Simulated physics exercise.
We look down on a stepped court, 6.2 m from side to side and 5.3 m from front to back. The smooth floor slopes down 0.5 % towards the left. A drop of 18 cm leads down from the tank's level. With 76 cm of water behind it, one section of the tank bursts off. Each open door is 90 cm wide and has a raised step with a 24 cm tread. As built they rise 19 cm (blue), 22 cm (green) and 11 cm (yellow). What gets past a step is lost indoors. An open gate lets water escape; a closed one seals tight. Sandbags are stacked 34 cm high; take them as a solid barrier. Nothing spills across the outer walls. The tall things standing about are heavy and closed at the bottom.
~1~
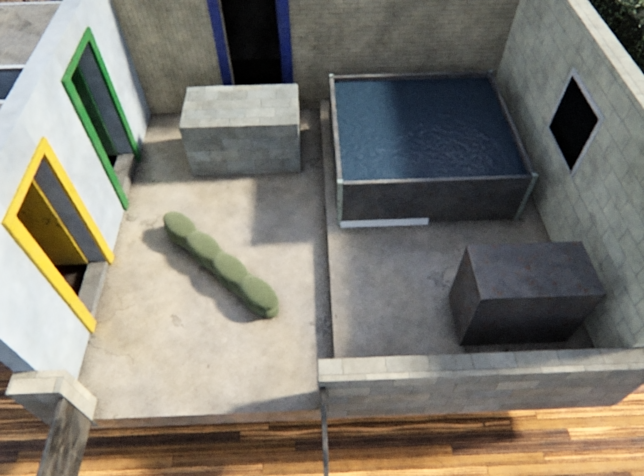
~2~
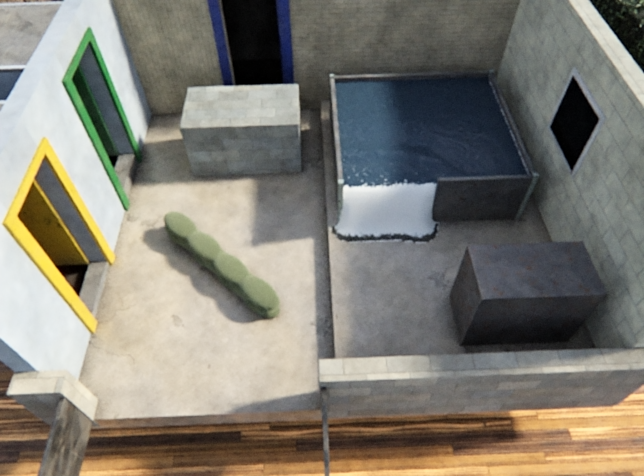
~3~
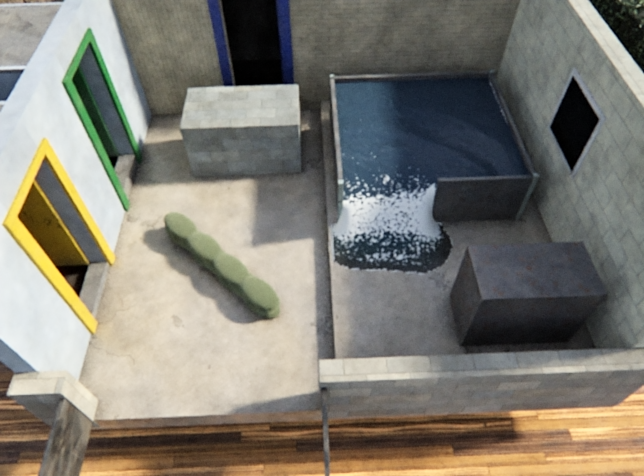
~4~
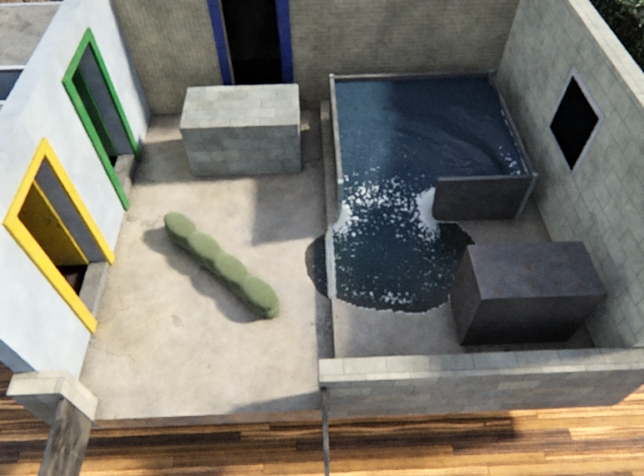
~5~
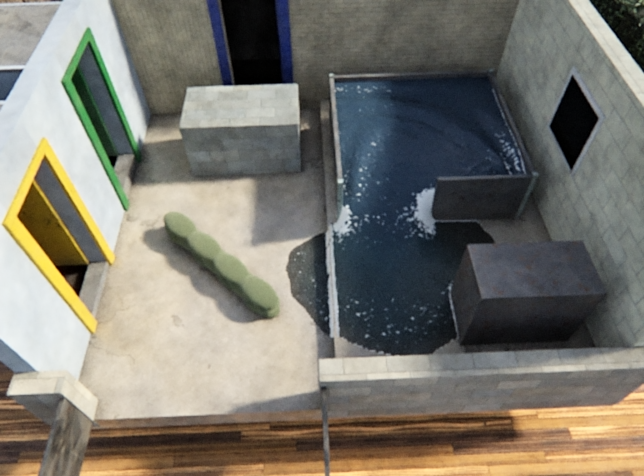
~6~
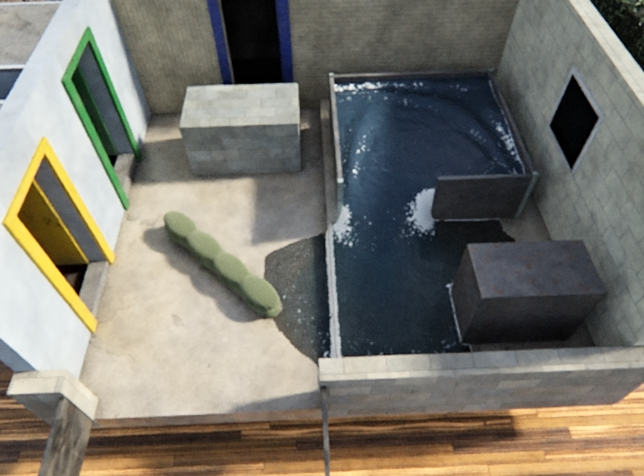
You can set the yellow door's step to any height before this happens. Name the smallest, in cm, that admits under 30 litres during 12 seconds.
About 8 cm.
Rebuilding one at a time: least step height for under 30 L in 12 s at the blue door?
Roughly 12.0 cm at blue.
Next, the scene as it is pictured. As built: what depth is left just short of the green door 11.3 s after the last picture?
Some 13.5 cm.
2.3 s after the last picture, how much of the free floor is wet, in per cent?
Some 55 per cent of it.
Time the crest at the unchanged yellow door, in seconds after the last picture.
Around 4.0 s.
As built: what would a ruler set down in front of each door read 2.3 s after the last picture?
In cm: Blue 0, green 0, yellow 1.
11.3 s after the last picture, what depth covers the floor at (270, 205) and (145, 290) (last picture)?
Roughly 7 and 5 cm, in turn.
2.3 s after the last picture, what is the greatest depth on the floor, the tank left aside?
About 40 cm.
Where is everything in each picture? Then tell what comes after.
The tank at (422, 126) is whole and still, 76 cm deep; the yellow door at (71, 248) is dry, in the first frame.
The front is at (417, 238), 0.3 m from the gap at (387, 207); 0.3 m2 of floor is wet, 76 cm left at the back, in the second frame.
The front is at (409, 267), 0.8 m from the gap at (387, 209); 1.1 m2 of floor is wet, 76 cm left at the back, in the third frame.
Water pours out at (386, 210) and has run 1.4 m, to (392, 307); about 10 cm deep outside, 76 cm at the back, in the fourth frame.
Water pours out at (386, 210) and has run 2.0 m, to (399, 350); about 7 cm deep outside, 76 cm at the back, in the fifth frame.
Water pours out at (386, 210) and has run 2.4 m, to a hidden place; about 7 cm deep outside, 72 cm at the back; the yellow door at (72, 248), 4.0 m from the gap, is still 2.4 m from the nearest water, in the sixth frame.
Then, 0.7 s after the last picture water covers 30 % of the floor, deepest (48 cm) near (398, 379); it has not reached the yellow door.
Then, 2.3 s after the last picture water covers 55 % of the floor, deepest (40 cm) near (548, 357); it has not reached the yellow door.
Then, 11.3 s after the last picture water covers 95 % of the floor, deepest (17 cm) near (160, 122); 6 cm at the yellow door, 6 litres in over its 11 cm step.
At the yellow door as built, the water peaked near 13 cm, 4.1 s after the last picture.
Run again over the same 12 s with other heights there, 55 litres in over 6.5 cm, 12 litres over 10 cm. The limit of 30 litres is kept from about 8 cm up.
